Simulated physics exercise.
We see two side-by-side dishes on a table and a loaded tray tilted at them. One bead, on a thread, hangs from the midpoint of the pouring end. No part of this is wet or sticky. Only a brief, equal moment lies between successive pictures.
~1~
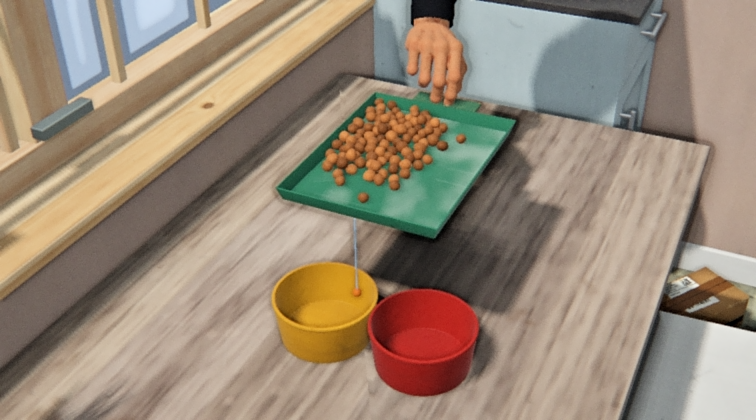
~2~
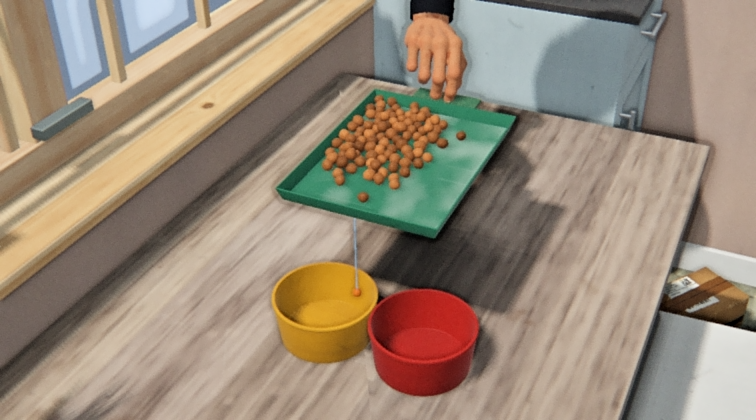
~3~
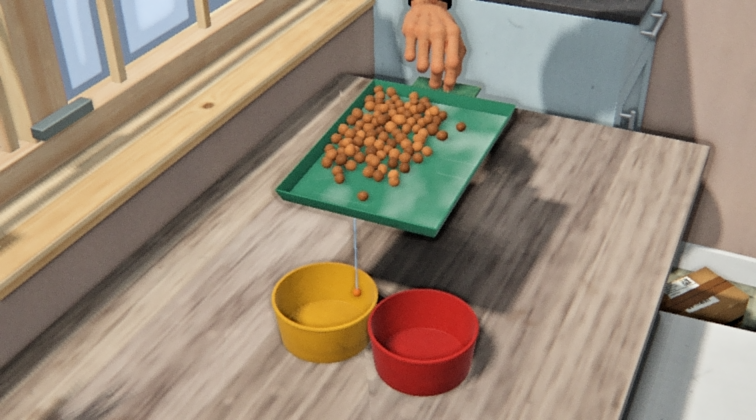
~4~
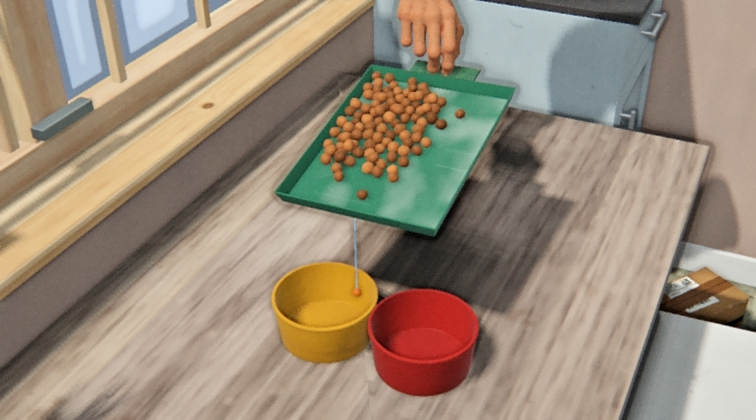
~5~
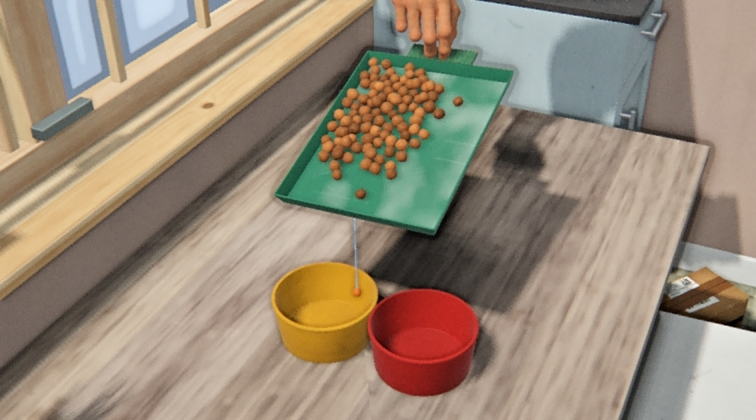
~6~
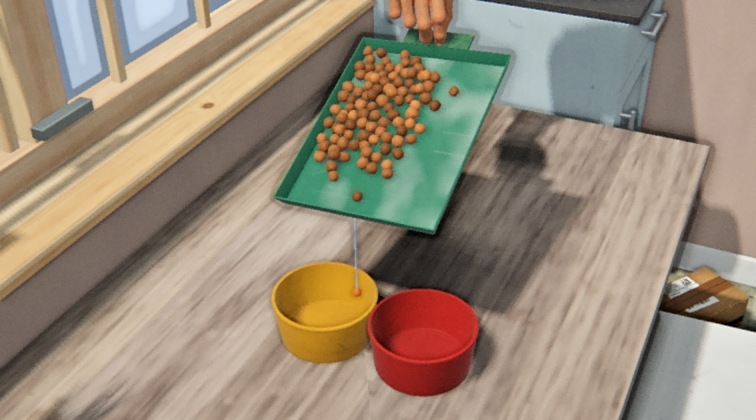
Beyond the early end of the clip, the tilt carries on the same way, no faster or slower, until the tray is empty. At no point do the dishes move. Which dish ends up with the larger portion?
The left-hand dish.
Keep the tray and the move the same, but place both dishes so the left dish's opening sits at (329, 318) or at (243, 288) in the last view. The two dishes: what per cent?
In order: 60 percent, then 80 percent.
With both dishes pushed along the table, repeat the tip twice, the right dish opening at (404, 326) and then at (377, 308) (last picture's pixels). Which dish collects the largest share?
Answer, in order: The one to the left and the one to the left.
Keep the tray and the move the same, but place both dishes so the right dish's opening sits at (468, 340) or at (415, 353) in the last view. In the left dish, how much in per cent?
About 20 and 70 per cent respectively.
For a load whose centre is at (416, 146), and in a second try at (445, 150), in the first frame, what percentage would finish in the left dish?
Estimate: 40 % first, 30 % second.
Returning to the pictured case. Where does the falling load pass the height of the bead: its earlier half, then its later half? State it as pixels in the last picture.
At (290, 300) for the first part, then at (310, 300) for the others.
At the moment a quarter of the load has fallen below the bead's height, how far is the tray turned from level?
The tilt is near 80° by then.
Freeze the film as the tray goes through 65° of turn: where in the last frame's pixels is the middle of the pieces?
Somewhere near pixel (320, 196).
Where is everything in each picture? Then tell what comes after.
In the first picture, corners of the pouring end near (282, 186) and (434, 225), level; middle of the load near (381, 140), hazelnuts; left dish near (301, 341); right dish near (401, 374); bead on its thread near (357, 293).
In the second picture, corners of the pouring end near (282, 187) and (434, 225), level; middle of the load near (381, 137).
In the third picture, corners of the pouring end near (281, 188) and (434, 225), tipped barely, lowest at the left corner; middle of the load near (381, 131).
In the fourth picture, corners of the pouring end near (281, 190) and (433, 225), tipped a little, lowest at the left corner; middle of the load near (379, 122).
In the fifth picture, corners of the pouring end near (280, 192) and (432, 225), tipped clearly, lowest at the left corner; middle of the load near (377, 113).
In the sixth picture, corners of the pouring end near (280, 194) and (431, 225), tipped clearly, lowest at the left corner; middle of the load near (373, 107), near a quarter on the move; left dish near (301, 341); right dish near (401, 374).
Shortly afterwards, tray tipped steeply; the bulk on the tray; a little outside both; near a quarter in the air.
Next, tray tipped past a quarter turn; a little on the tray; near a quarter in the left dish; near half outside both; near a quarter in the air.
Some moments later, tray tipped past a quarter turn; only a few in the right dish; near half in the left dish; near half outside both.
In the end, tray tipped past a quarter turn; only a few in the right dish; near half in the left dish; near half outside both.
